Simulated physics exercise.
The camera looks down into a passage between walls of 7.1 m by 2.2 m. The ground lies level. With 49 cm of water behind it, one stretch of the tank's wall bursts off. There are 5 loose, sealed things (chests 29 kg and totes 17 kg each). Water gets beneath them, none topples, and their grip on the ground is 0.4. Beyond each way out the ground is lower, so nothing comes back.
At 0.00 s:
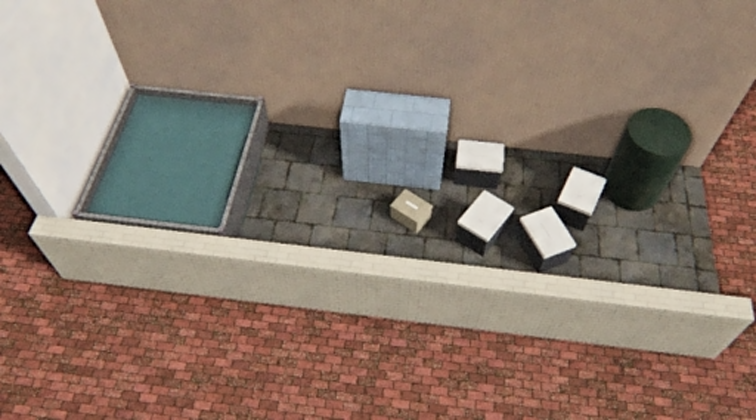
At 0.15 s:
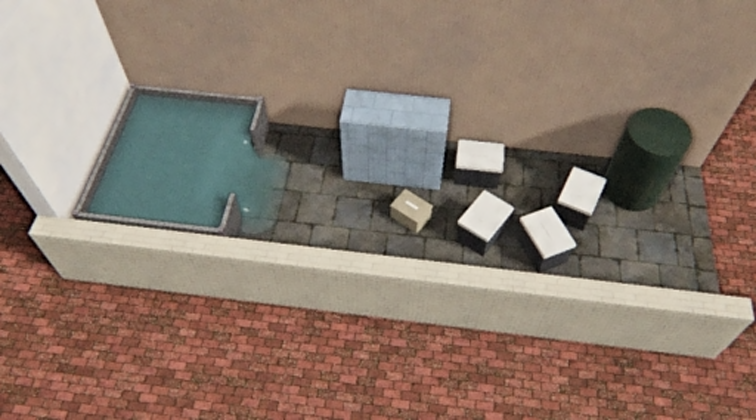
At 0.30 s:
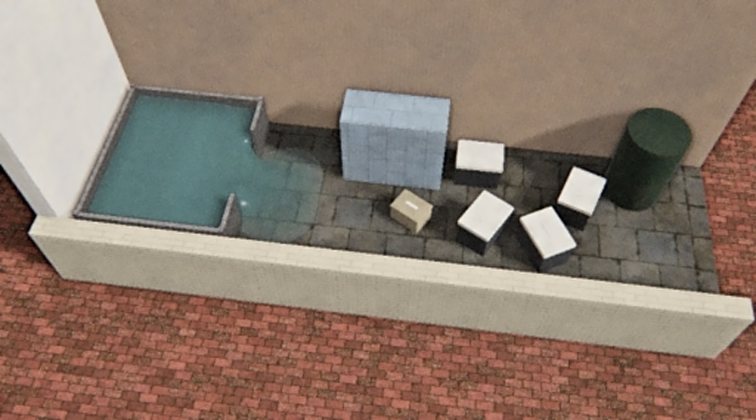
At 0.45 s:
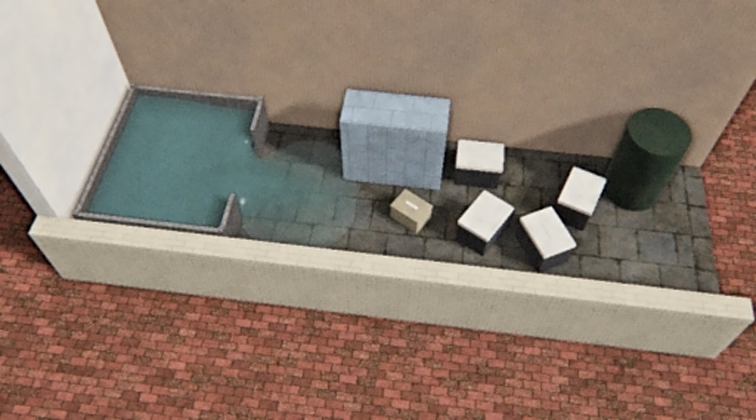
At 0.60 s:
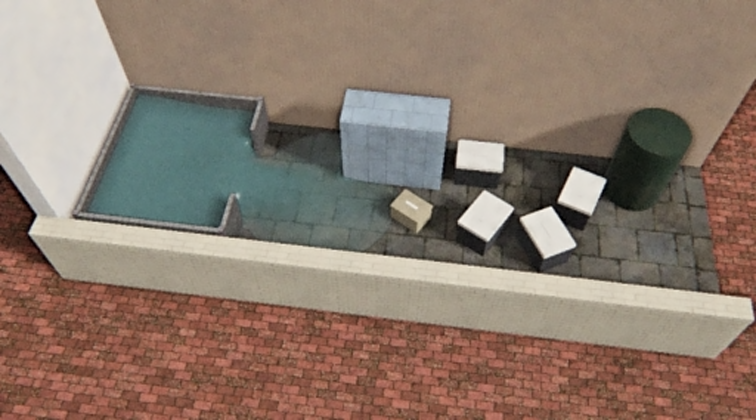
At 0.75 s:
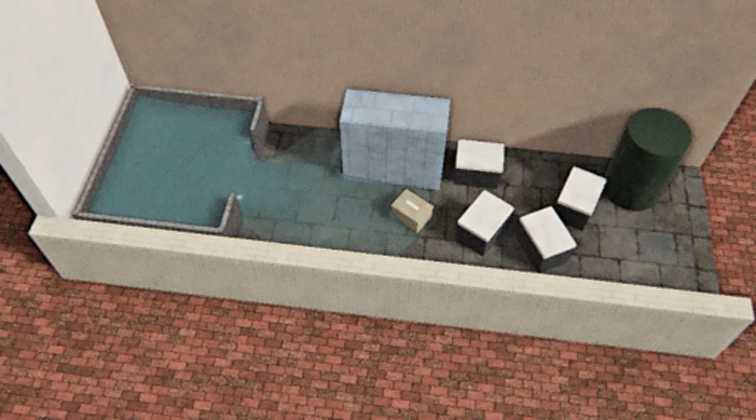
Water pours through a gap in the tank's wall and spreads right across the paving.
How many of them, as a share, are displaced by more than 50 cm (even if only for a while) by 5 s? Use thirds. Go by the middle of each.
Share: From one to two thirds.
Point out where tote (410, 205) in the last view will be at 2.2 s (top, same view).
Around (471, 215).
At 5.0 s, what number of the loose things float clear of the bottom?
1 of them.
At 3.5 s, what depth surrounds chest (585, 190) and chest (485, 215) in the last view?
About 7 and 10 cm.
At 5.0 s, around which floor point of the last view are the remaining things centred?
Around (543, 202).
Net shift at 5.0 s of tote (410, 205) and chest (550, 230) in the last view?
In that order: 150 cm, 60 cm.
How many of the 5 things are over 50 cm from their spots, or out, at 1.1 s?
0 of them.
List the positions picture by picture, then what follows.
A tote at (411, 206) rests on the ground; a chest at (583, 190), on the bottom; water covers 2.9 m2; 0 of 5 have shifted, in the first frame.
A tote at (411, 206) rests on the ground; a chest at (583, 190) rests on the ground; 3.4 m2 under water; 0 of 5 have shifted, in the second frame.
A tote at (411, 206) rests on the ground; a chest at (583, 190), on the bottom; water covers 4.0 m2; 0 of 5 have shifted, in the third frame.
A tote at (411, 206), on the bottom; a chest at (583, 190), on the bottom; 4.7 m2 under water; 0 of 5 have shifted, in the fourth frame.
A tote at (411, 206), on the bottom; a chest at (583, 190), on the bottom; water covers 5.4 m2; 0 of 5 have shifted, in the fifth frame.
A tote at (412, 206), on the bottom; a chest at (583, 190), on the bottom; 5.9 m2 under water; 0 of 5 have shifted, in the sixth frame.
After 1.1 s 0 of 5 are over 50 cm from their spots; 0 afloat.
After 2.2 s 1 of 5 are over 50 cm from their spots; 0 afloat.
After 3.5 s 3 of 5 are over 50 cm from their spots; 1 afloat.
After 5.0 s 3 of 5 are over 50 cm from their spots, and 3 have been at some point; 1 afloat.
